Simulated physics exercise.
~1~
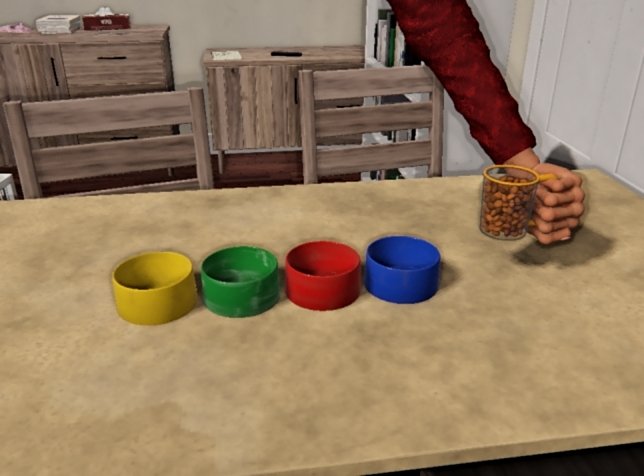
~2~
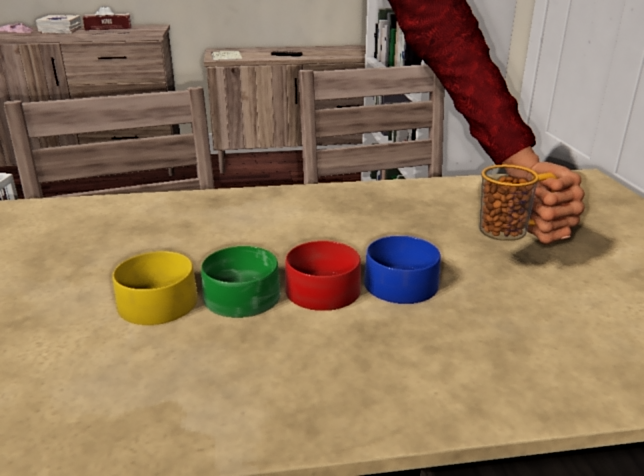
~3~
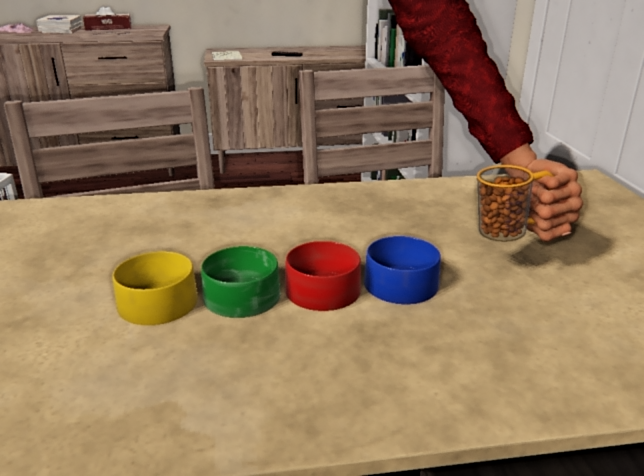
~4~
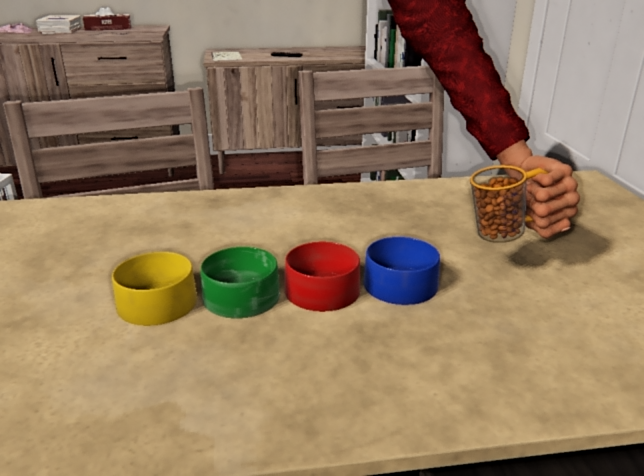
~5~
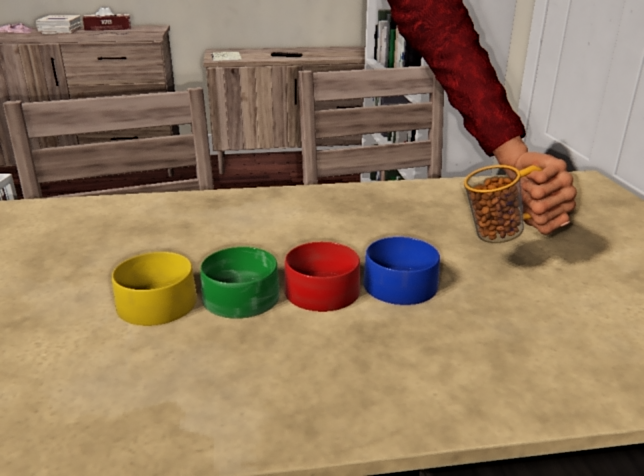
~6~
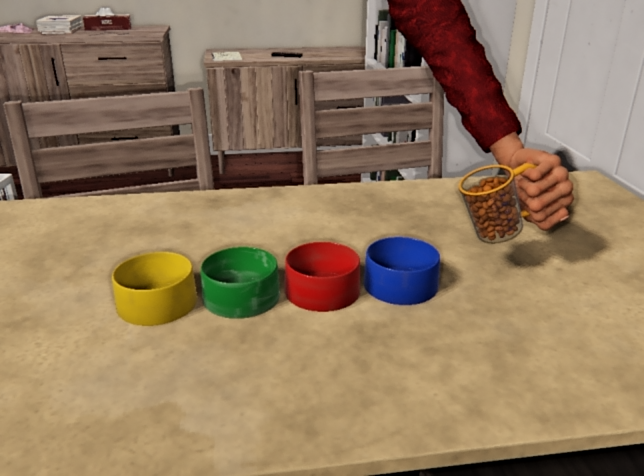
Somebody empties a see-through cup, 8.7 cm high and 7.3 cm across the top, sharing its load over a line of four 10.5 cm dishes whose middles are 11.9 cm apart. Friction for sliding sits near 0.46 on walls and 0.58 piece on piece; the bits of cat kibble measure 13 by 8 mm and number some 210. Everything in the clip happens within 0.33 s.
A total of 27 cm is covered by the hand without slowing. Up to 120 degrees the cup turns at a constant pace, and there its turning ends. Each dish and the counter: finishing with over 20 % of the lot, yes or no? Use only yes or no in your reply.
Red: No; blue: Yes; green: No; yellow: No; counter: No.
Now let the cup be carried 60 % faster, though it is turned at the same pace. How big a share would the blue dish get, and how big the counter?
Blue 0, counter 10.
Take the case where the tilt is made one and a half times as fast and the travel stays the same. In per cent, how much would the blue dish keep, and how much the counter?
In that case I'd put blue at 100 and the counter at 0.
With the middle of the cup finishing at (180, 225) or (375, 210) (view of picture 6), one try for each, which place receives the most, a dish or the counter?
First try: Blue; second try: Blue.
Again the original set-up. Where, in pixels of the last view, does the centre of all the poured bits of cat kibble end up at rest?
Around (391, 271).
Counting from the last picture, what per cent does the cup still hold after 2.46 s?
My estimate is about 0 per cent.
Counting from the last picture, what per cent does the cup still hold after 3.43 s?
0 per cent.
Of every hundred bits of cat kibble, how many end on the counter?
5 %.
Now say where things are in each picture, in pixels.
The first picture shows cup at (507, 203), tilt 0 degrees, lip at (487, 176), moved 0.0 cm; middle of the pieces at (504, 207); blue dish at (403, 253); red dish at (323, 258); green dish at (240, 264); yellow dish at (153, 270).
The second picture shows cup at (506, 203), tilt 1 degrees, lip at (485, 177), moved 0.1 cm; middle of the pieces at (504, 207).
The third picture shows cup at (504, 204), tilt 6 degrees, lip at (480, 180), moved 0.6 cm; middle of the pieces at (502, 208).
The fourth picture shows cup at (500, 205), tilt 11 degrees, lip at (473, 184), moved 1.1 cm; middle of the pieces at (498, 209).
The fifth picture shows cup at (496, 205), tilt 17 degrees, lip at (467, 187), moved 1.6 cm; middle of the pieces at (495, 209).
The sixth picture shows cup at (493, 205), tilt 22 degrees, lip at (462, 190), moved 2.1 cm; middle of the pieces at (492, 209); blue dish at (403, 254); red dish at (323, 259); green dish at (239, 265); yellow dish at (153, 271).
Then, 1.48 s after the last picture, tilt 120 degrees; cup holds 15 %, blue 85 %.
Then, 2.46 s after the last picture, tilt 120 degrees; cup holds 0 %, blue 95 %.
Then, 3.43 s after the last picture, tilt 120 degrees; cup holds 0 %, blue 95 %.
In the end, red 0 %, blue 95 %, green 0 %, yellow 0 %, counter 5 %.
